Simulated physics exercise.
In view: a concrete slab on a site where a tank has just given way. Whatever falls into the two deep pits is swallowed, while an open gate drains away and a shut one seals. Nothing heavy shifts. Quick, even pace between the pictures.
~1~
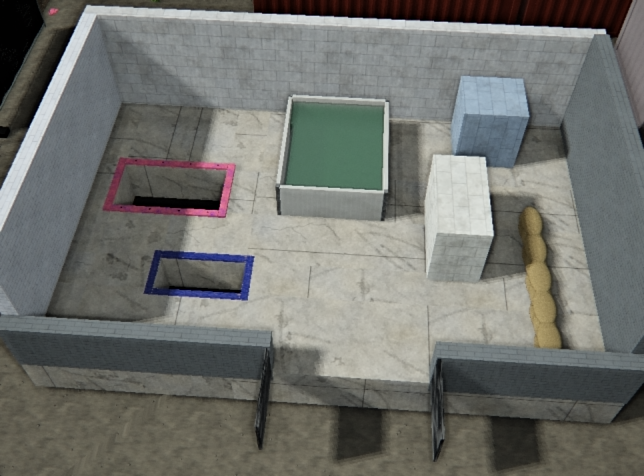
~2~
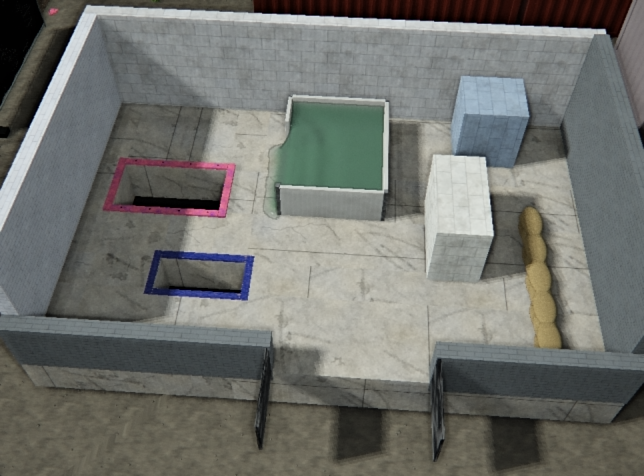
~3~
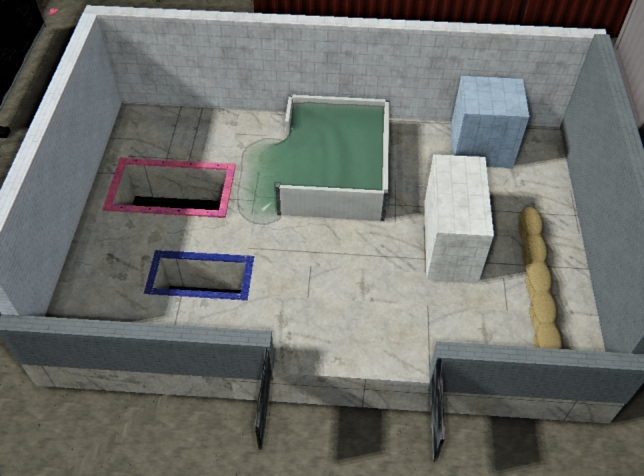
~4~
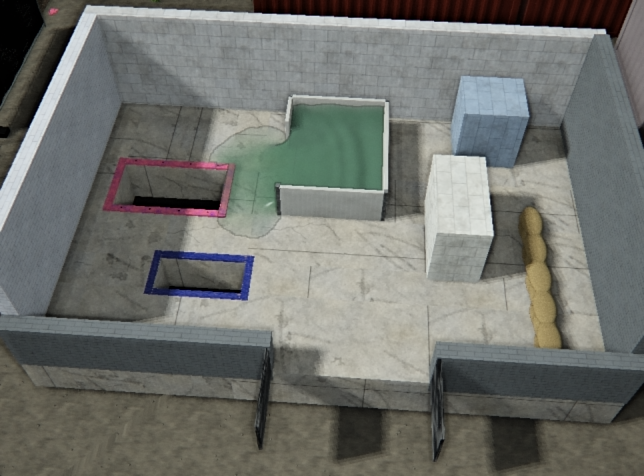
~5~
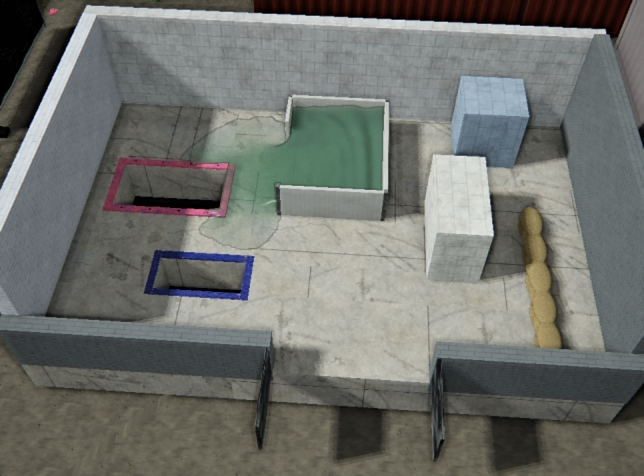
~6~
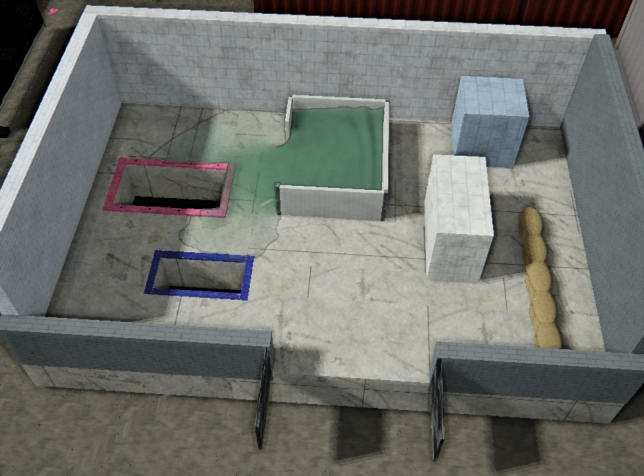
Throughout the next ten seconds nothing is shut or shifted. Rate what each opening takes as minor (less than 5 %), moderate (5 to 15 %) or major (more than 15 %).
The gate - minor, the blue pit - major, the pink pit - major.
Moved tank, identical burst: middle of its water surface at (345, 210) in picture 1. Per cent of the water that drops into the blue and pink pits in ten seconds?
Shares - blue: 50 in a hundred; pink: 12 in a hundred.
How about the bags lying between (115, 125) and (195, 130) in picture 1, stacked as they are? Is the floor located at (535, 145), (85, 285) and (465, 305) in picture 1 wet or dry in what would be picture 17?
In turn: Untouched, submerged, untouched.
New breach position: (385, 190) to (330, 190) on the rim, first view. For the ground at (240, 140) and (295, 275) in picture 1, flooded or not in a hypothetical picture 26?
Result, point by point: Unwetted; inundated.
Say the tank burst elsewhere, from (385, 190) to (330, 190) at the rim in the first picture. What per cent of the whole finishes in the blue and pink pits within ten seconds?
Result - blue: 2 %; pink: 0 %.
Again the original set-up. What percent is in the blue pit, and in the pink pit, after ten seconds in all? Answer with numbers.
18 in a hundred, then 40 in a hundred.
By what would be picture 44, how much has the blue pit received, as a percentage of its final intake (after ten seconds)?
That share would be near 70 %.
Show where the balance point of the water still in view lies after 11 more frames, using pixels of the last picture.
The centre of mass sits at about (272, 170).
A moment on, water covers 20 % of the floor; the gate 0 %, the blue pit 1 %, the pink pit 14 %.
Next, water covers 25 % of the floor; the gate 0 %, the blue pit 4 %, the pink pit 24 %.
Then, water covers 25 % of the floor; the gate 0 %, the blue pit 8 %, the pink pit 31 %.
Later, water covers 40 % of the floor; the gate 0 %, the blue pit 12 %, the pink pit 38 %.
In the end, water covers 45 % of the floor; the gate 1 %, the blue pit 18 %, the pink pit 41 %.
